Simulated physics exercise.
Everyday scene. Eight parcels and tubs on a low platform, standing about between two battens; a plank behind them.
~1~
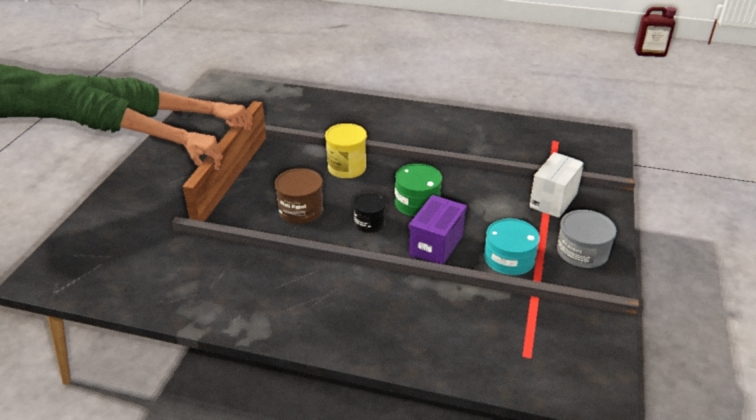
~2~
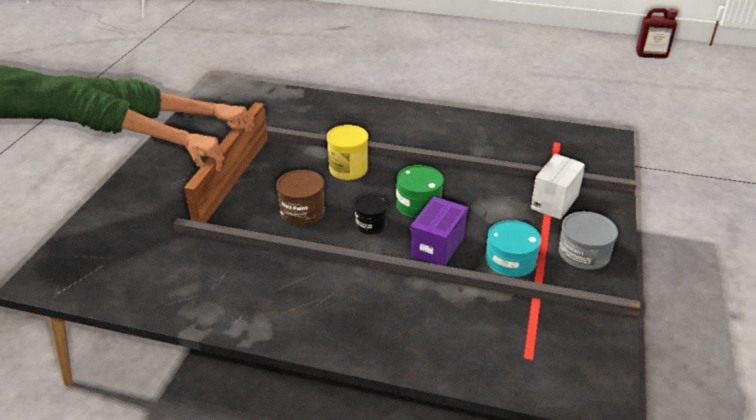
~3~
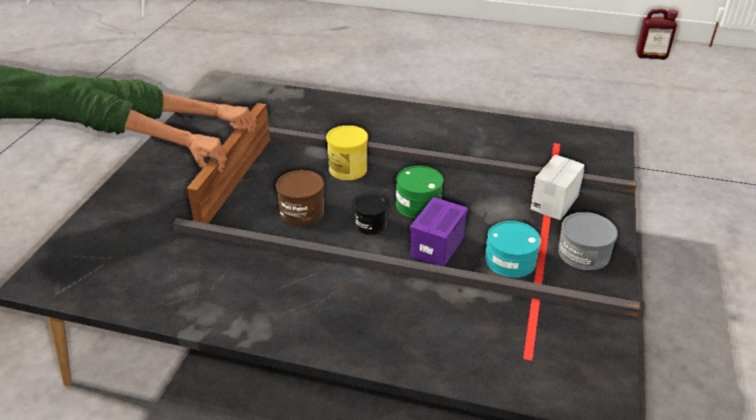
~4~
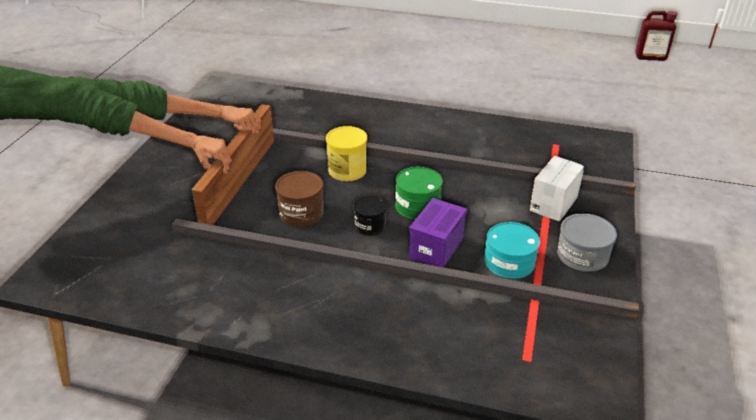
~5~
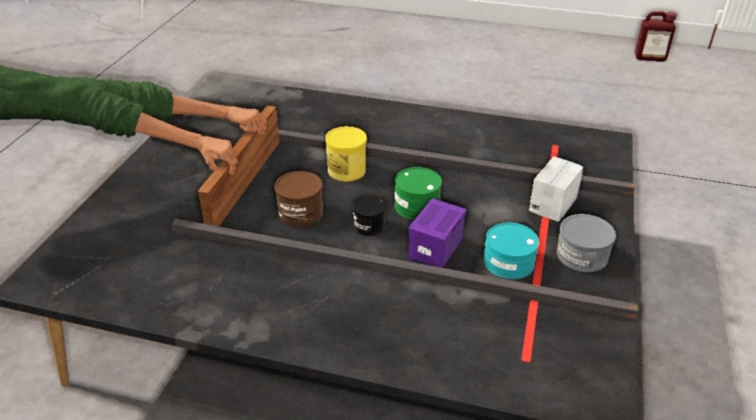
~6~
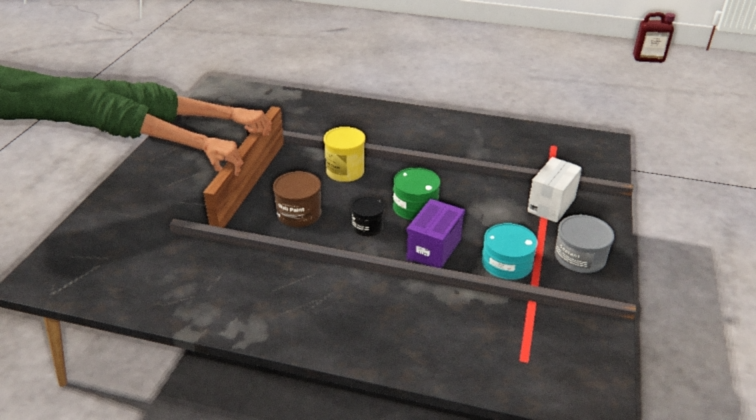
Two green-sleeved arms slid a wooden plank slightly to the right across a dark table, toward eight colourful tubs and boxes between two rails, which stayed in place near a red strip of tape.
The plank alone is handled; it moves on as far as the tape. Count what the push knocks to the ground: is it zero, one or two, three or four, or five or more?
One or two.
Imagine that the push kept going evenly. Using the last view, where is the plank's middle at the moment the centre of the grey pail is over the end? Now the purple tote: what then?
The middle is at (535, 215) when it's the grey pail, and at (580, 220) when it's the purple tote.
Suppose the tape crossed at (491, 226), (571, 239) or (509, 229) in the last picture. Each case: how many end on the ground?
In order: 0, 2 and 0.
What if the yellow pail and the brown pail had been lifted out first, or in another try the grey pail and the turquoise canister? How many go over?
Try 1: 0; try 2: 0.
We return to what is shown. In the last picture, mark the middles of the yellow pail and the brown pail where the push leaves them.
Yellow pail: About (570, 184); brown pail: About (566, 242).
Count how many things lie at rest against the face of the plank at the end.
Looks like 3 of them, all told.
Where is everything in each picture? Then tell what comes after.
In the first frame, grey pail (586, 239); white box (557, 185); turquoise canister (511, 246); plank (229, 160); tape (544, 230).
In the second frame, white box (558, 186); brown pail (301, 198).
In the third frame, turquoise canister (512, 249); black pail (371, 215).
In the fourth frame, grey pail (586, 242); plank (237, 163).
In the fifth frame, white box (556, 189); purple tote (437, 235).
In the sixth frame, grey pail (583, 244); white box (555, 190); turquoise canister (509, 251); plank (248, 165); tape (542, 234).
Early on, none off yet; grey pail at rest near (583, 244); white box at rest near (555, 190); turquoise canister at rest near (509, 251).
A while later, none off yet; grey pail at rest near (588, 244); white box at rest near (555, 190); turquoise canister travelled about its own width near (553, 265).
Finally, the number that fall off is one or two; lost, turquoise canister and grey pail.
